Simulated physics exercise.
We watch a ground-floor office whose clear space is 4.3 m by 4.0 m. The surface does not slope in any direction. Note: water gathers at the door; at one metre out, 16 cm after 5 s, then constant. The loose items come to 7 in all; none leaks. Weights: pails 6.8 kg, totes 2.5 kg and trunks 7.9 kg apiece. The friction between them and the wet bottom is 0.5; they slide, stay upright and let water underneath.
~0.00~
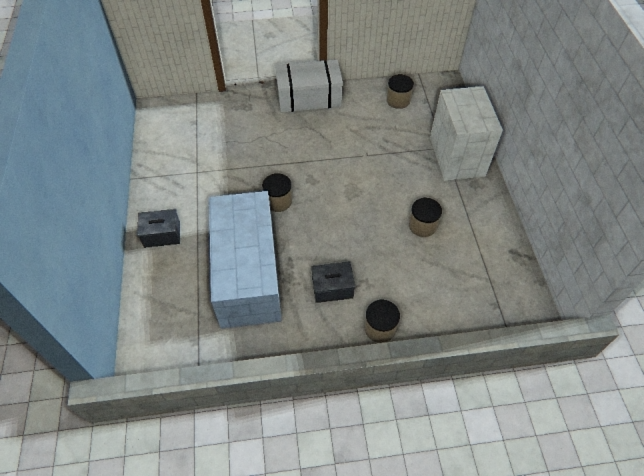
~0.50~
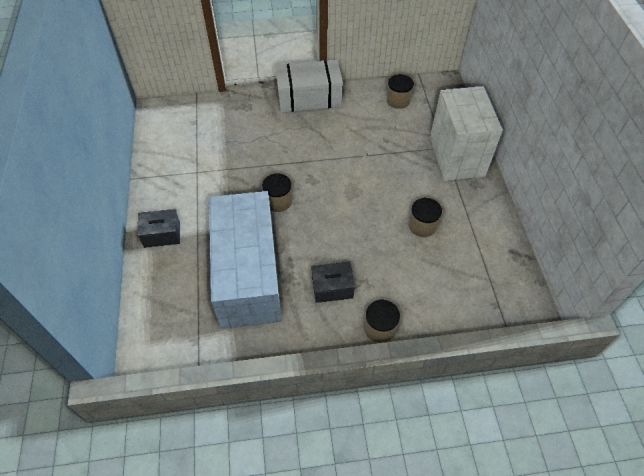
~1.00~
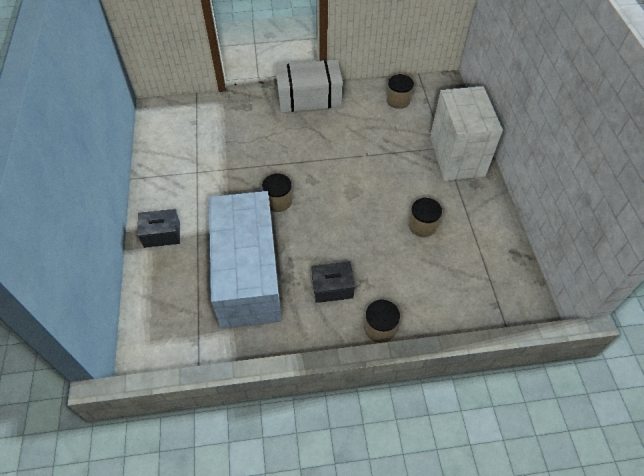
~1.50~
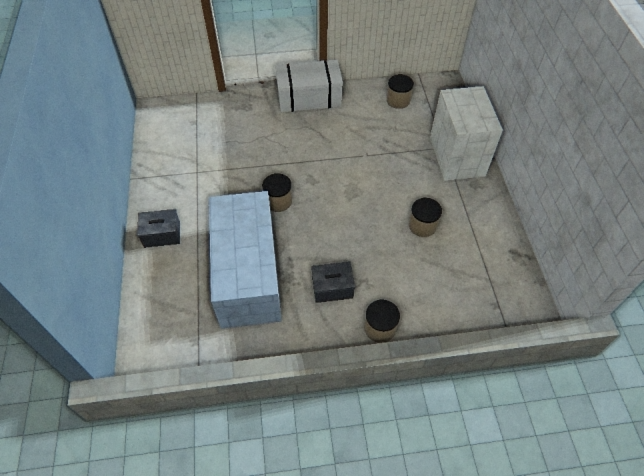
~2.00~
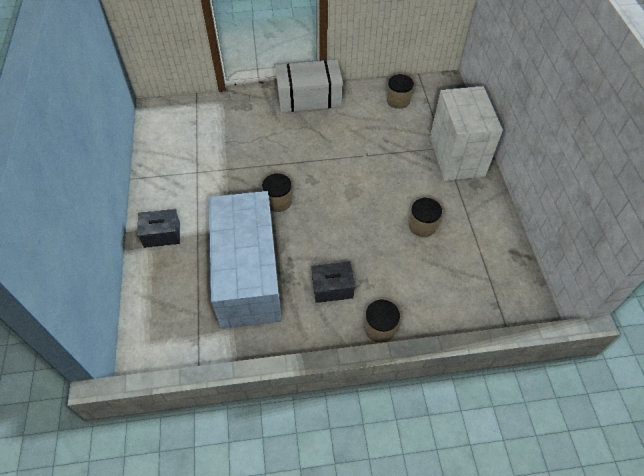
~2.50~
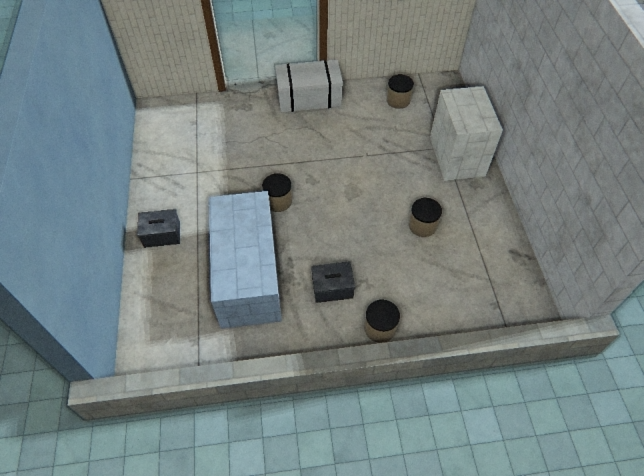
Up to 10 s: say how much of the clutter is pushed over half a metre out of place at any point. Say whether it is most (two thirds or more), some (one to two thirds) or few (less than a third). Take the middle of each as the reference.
Some.
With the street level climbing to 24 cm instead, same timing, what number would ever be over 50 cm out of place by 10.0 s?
4.
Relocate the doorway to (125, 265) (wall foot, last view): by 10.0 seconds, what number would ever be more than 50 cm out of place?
You'd get 3 in that case.
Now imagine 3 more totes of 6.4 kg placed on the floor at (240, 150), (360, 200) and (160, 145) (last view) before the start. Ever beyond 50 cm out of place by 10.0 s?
One: Beyond it. Two: Beyond it. Three: Within it.
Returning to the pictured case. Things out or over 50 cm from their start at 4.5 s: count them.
Tally: 0.
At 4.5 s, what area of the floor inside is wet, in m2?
My estimate is roughly 3.5 m2.
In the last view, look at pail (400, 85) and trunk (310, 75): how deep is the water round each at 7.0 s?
About 1 and 2 cm.
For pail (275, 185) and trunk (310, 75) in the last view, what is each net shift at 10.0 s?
In that order: 0 cm, 140 cm.
After 3.5 s 0 of 7 are over 50 cm from their spots; 0 afloat.
After 4.5 s 0 of 7 are over 50 cm from their spots; 0 afloat.
After 7.0 s 2 of 7 are over 50 cm from their spots; 1 afloat.
After 10.0 s 3 of 7 are over 50 cm from their spots, and 3 have been at some point; 2 afloat.
